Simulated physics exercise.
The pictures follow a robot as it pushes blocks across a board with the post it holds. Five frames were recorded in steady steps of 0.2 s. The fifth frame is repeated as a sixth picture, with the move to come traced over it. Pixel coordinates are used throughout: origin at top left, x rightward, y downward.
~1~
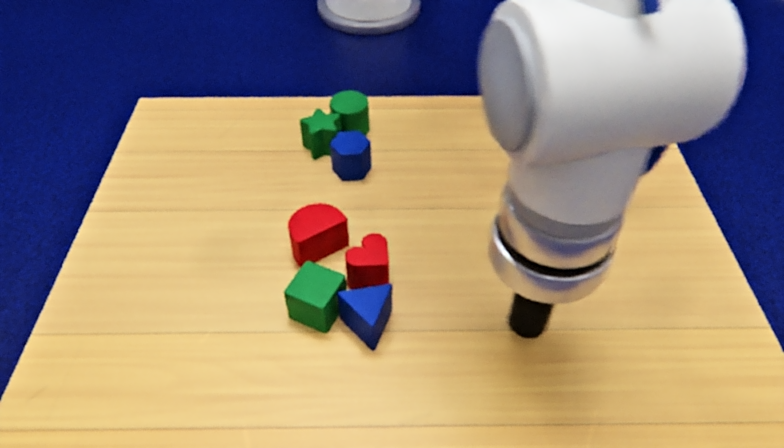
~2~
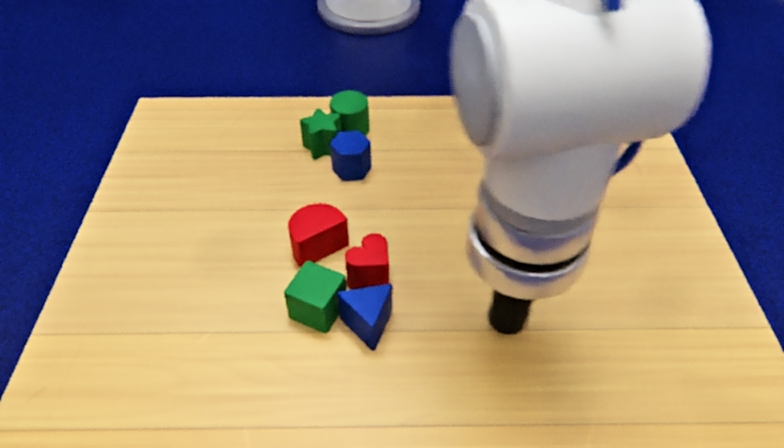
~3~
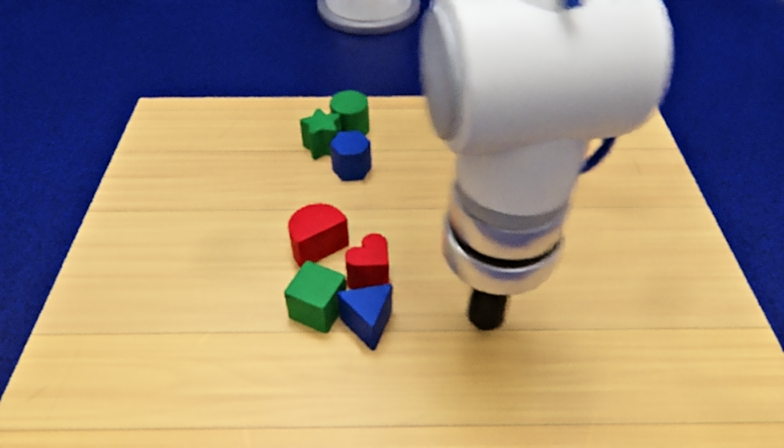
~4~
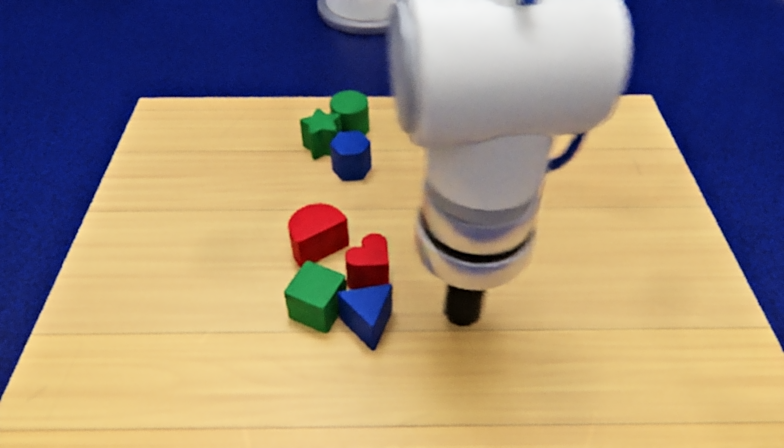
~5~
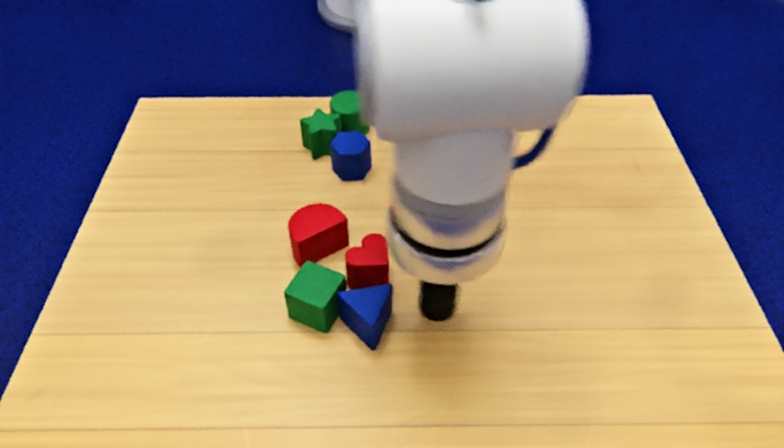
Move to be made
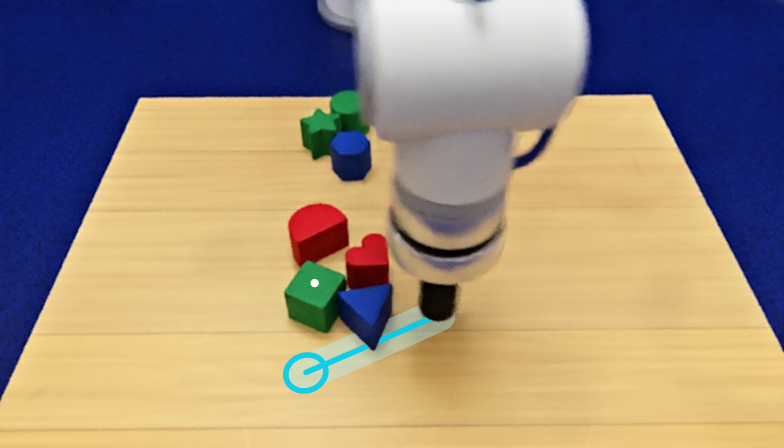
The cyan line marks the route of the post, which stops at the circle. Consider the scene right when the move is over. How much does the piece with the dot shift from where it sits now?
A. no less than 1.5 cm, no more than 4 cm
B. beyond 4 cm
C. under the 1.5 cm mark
My pick is A.
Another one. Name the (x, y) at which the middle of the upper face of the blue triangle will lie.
In the picture, it is at (291, 317).
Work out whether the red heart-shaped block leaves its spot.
Still in place.
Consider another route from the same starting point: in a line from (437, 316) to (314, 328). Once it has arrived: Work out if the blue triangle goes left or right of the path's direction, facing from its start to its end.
It is pushed towards the left-hand side.
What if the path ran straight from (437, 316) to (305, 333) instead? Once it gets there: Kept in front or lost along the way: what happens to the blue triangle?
By then it is in front of the post.
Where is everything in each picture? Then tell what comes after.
The first picture shows tip of the post at (527, 323), middles of tops, green square block at (315, 283), blue triangle at (367, 300), red heart-shaped block at (370, 251).
The second picture shows post at (507, 319), nothing pushed.
The third picture shows post at (486, 315), nothing pushed.
The fourth picture shows post at (462, 311), nothing pushed.
The fifth picture shows post at (437, 306), green square block at (315, 283), blue triangle at (367, 300), red heart-shaped block at (370, 251).
The line goes from (437, 316) directly to (306, 373); the dot is on the green square block.
On the path given first. One third of the way, post at (395, 325); green square block at (310, 282); blue triangle at (359, 301).
Two thirds of the way, post at (349, 345); green square block at (287, 277), turned 40° clockwise; blue triangle at (315, 313), turned 20° clockwise.
At the end, post at (304, 364); green square block at (282, 274), turned 60° clockwise; blue triangle at (291, 317), turned 40° clockwise; red heart-shaped block unmoved.
